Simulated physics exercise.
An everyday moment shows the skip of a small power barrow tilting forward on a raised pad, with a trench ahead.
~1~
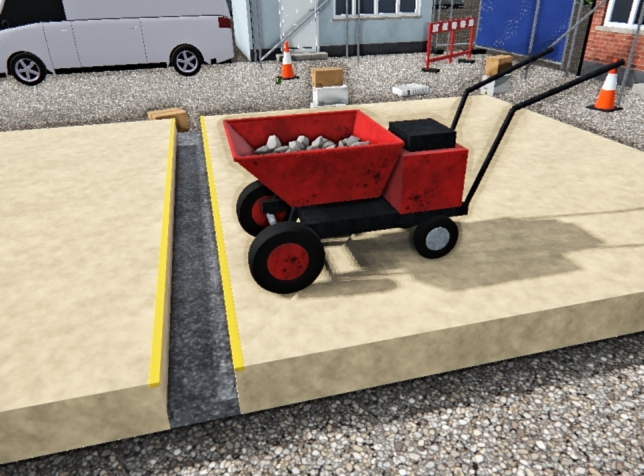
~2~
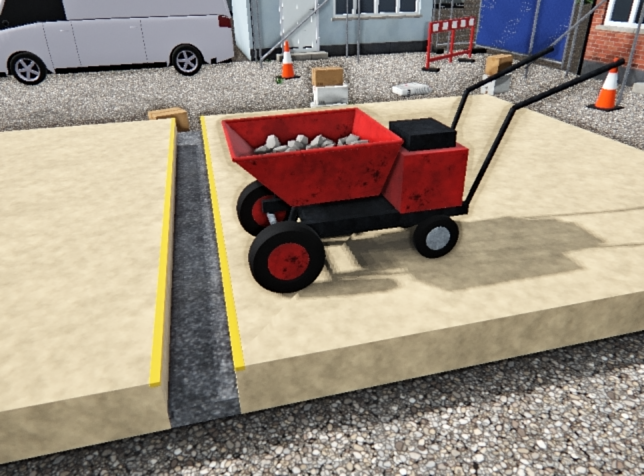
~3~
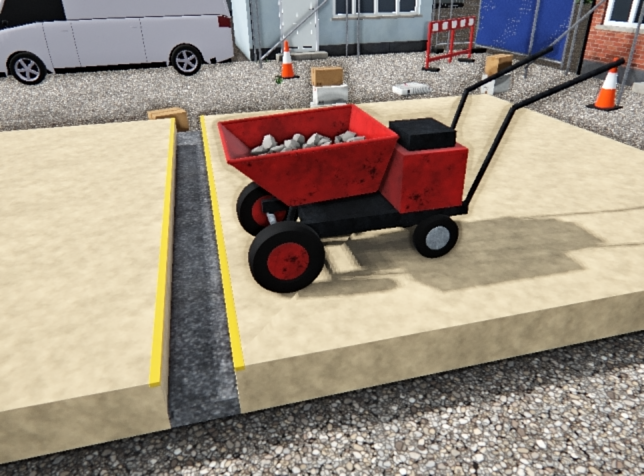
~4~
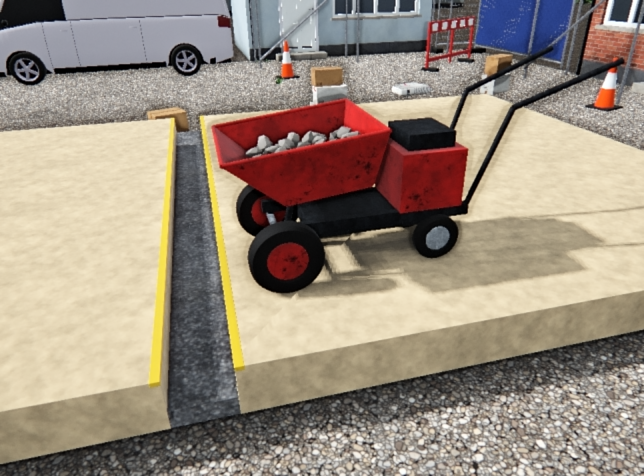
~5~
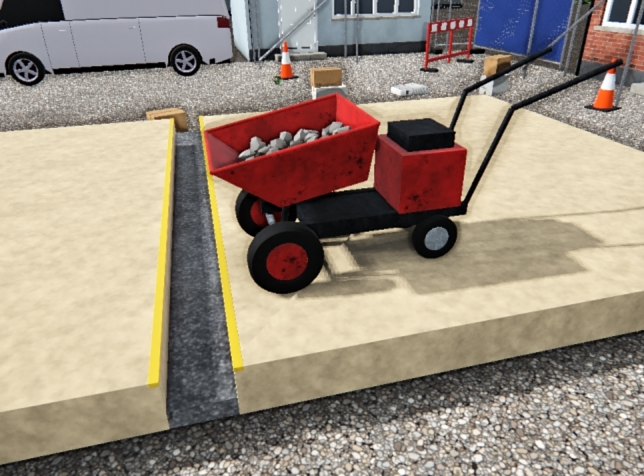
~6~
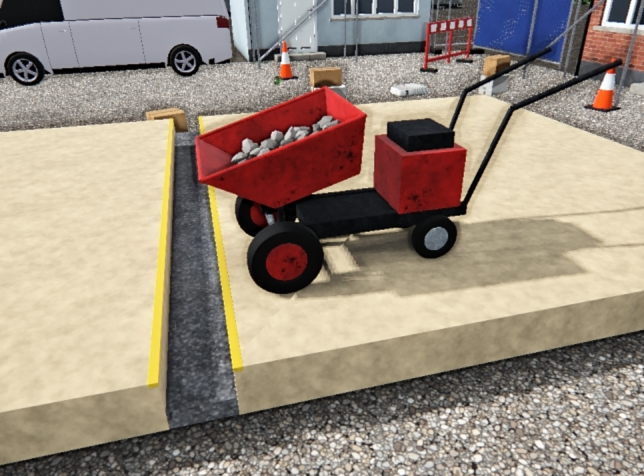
At the start, a red power barrow loaded with broken stones stands on a pale raised pad, its skip level beside a narrow dark trench. The skip then tilts gradually forward to the left, its front lip dipping and its rear rising, until it is clearly tipped, while the wheels stay still and the stones remain inside.
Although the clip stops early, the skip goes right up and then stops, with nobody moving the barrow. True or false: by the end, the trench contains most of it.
False.
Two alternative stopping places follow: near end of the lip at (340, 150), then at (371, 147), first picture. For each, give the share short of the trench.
First spot: 40 %, second spot: 60 %.
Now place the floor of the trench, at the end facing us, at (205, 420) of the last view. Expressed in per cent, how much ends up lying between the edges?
20 %.
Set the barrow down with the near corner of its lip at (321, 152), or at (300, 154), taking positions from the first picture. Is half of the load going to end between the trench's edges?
To start, the greater share; after that, the greater share.
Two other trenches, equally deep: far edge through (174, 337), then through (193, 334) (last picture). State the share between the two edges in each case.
In order, some 0 and some 0 percent.
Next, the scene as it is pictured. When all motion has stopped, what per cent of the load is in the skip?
I'd say around 15 per cent.
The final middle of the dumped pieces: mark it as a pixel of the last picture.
The centre comes to rest close to (140, 274).
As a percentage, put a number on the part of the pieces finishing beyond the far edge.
I'd put it at around 70 percent.
Soon after the last picture, skip tipped steeply; all in the skip.
A little later, skip tipped steeply; nearly all in the skip; a stray few in or heaped over the trench; a small part beyond it.
Later still, skip tipped right over; about a quarter in the skip; a small part in or heaped over the trench; about two thirds beyond it.
By the end, skip tipped right over; a small part in the skip; about a quarter in or heaped over the trench; about two thirds beyond it.
